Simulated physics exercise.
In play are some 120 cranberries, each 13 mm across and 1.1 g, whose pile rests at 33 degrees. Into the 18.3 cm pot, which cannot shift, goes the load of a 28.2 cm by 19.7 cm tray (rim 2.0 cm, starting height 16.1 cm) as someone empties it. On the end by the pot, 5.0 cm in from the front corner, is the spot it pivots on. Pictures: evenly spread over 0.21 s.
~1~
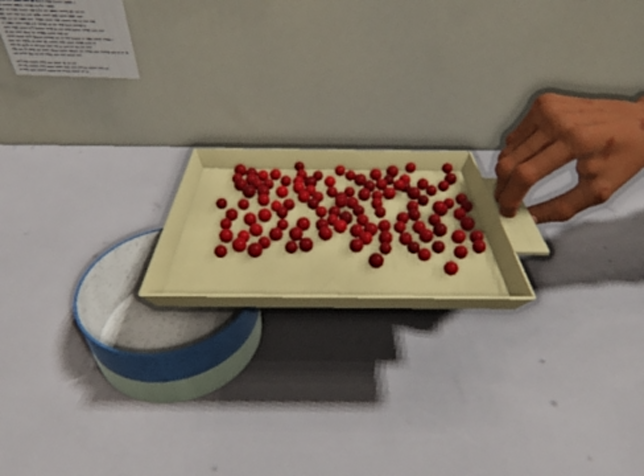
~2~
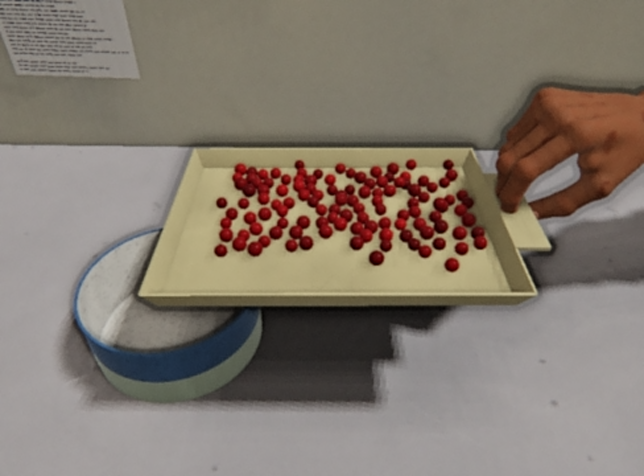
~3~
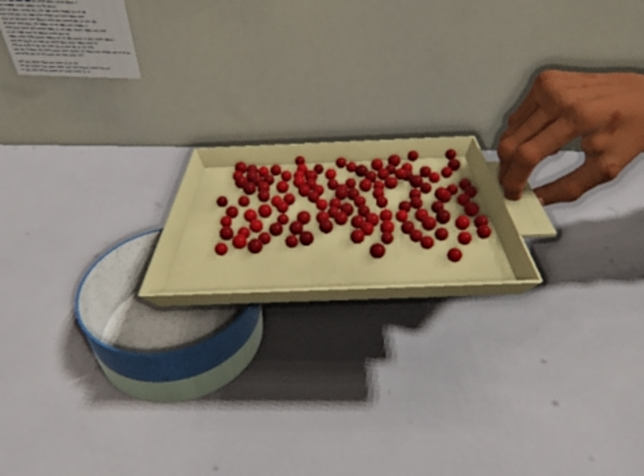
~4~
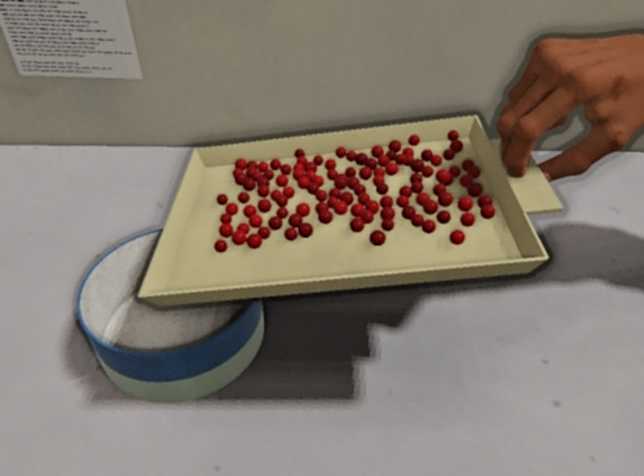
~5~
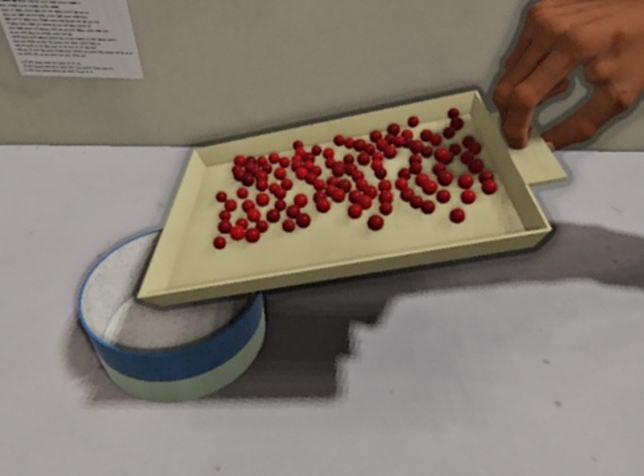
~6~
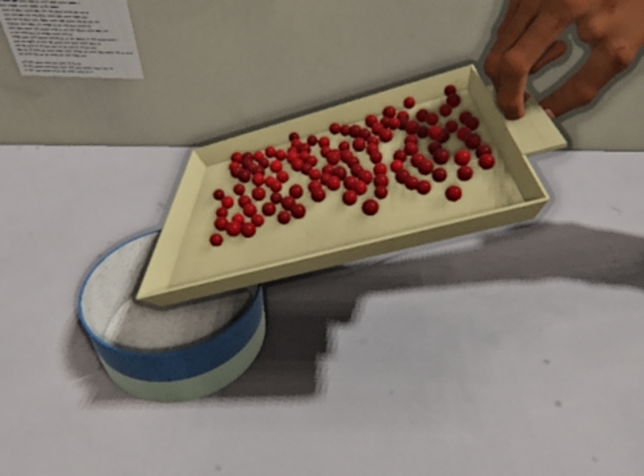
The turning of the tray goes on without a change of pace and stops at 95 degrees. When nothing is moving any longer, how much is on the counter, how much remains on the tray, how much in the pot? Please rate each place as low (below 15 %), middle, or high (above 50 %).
Counter: Middle, tray: Low, pot: High.
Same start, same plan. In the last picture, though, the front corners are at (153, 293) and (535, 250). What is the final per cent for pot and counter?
Pot 40; counter 60.
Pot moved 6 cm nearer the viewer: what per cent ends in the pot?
My estimate: Some 50 per cent.
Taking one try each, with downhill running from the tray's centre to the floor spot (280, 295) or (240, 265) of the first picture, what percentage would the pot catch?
Estimate: Some 0 % and some 20 % respectively.
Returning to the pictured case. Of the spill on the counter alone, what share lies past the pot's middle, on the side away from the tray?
Some 100 per cent.
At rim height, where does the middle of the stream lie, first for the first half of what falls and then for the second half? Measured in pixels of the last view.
Earlier half close to (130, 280), later half at (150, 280) in pixels.
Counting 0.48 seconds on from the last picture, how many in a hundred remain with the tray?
Close to 60 in a hundred parts of the load.
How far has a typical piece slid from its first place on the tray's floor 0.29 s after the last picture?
About 9 cm.
Then, 0.29 s after the last picture, tilt 57 degrees; the tray holds 100 %, the pot 0 %.
Then, 0.48 s after the last picture, tilt 82 degrees; the tray holds 60 %, the pot 5 %.
Then, 0.79 s after the last picture, tilt 95 degrees; the tray holds 0 %, the pot 70 %.
In the end, counter 25 %, tray 0 %, pot 75 %.
